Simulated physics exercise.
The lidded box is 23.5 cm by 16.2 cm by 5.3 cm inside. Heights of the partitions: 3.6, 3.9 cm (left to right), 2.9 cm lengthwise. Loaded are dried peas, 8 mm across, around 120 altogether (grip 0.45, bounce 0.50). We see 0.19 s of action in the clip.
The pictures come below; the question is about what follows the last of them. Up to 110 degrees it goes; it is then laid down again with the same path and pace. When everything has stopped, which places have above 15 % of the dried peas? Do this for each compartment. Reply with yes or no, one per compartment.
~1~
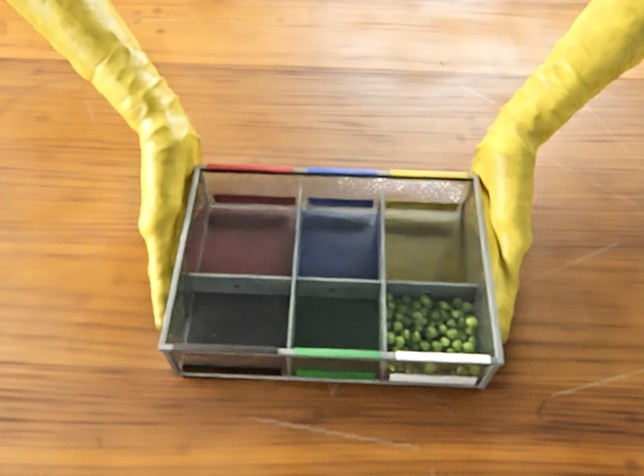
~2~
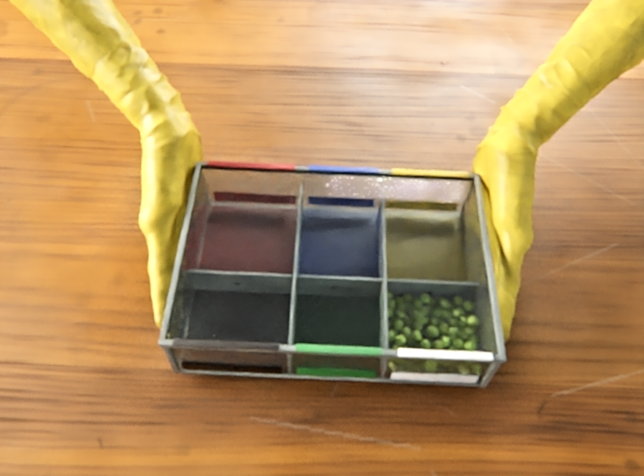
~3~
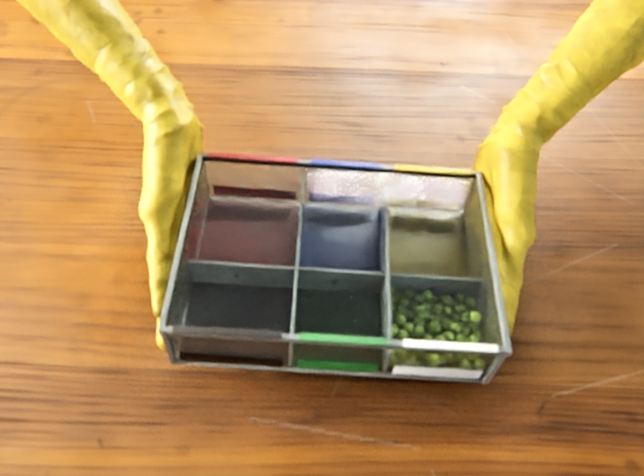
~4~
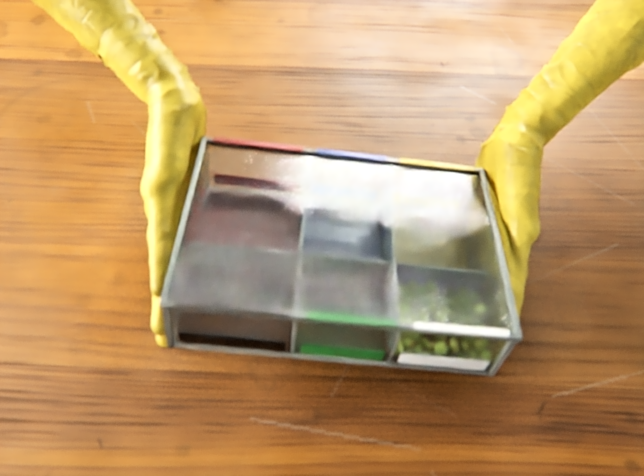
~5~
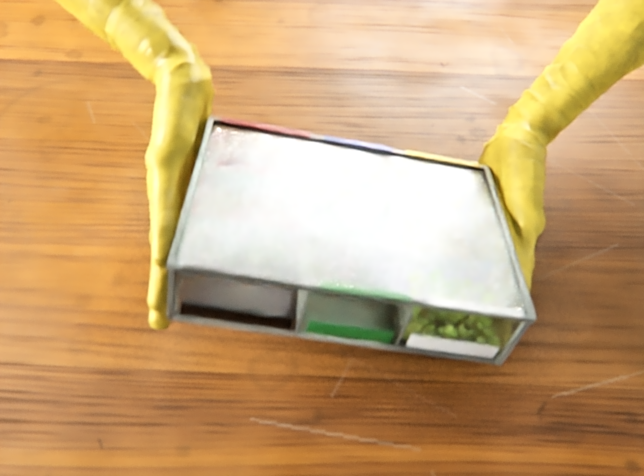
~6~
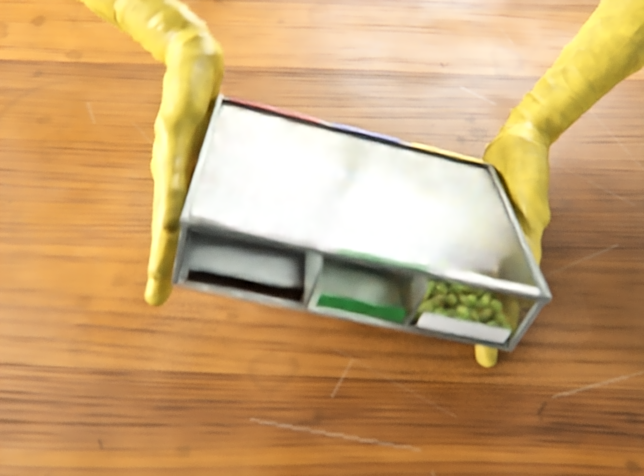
Red compartment no, blue compartment no, green compartment no, yellow compartment yes, white compartment yes, black compartment no.
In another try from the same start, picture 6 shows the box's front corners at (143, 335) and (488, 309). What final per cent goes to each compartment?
Each compartment ends with, in per cent, red 35, blue 15, green 5, yellow 5, white 45 and black 0.
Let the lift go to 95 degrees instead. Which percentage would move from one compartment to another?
70 percent.
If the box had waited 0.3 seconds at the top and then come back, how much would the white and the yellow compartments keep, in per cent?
Result - white: 45 %, yellow: 55 %.
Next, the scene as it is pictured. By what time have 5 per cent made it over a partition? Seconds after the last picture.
That happens at about 0.40 s on the clock.
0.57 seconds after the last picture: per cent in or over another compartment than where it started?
30 percent.
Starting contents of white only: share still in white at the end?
Around 50 %.
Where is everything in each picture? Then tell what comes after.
The first frame shows box tilt 0 degrees, front corners at (166, 345) and (497, 359); white 100 %.
The second frame shows box tilt 1 degrees, front corners at (165, 341) and (499, 356).
The third frame shows box tilt 4 degrees, front corners at (165, 328) and (504, 349), lowest corner right back.
The fourth frame shows box tilt 10 degrees, front corners at (167, 302) and (514, 335), lowest corner right back.
The fifth frame shows box tilt 17 degrees, front corners at (174, 264) and (528, 316), lowest corner right back.
The sixth frame shows box tilt 24 degrees, front corners at (188, 219) and (543, 295), lowest corner right back; white 100 %.
Then, 0.57 s after the last picture, tilt 109 degrees; yellow 30 %, white 70 %.
Then, 0.96 s after the last picture, tilt 45 degrees; yellow 50 %, white 50 %.
Then, 1.42 s after the last picture, tilt 0 degrees; yellow 55 %, white 45 %.
In the end, red 0 %, blue 0 %, green 0 %, yellow 55 %, white 45 %, black 0 %.
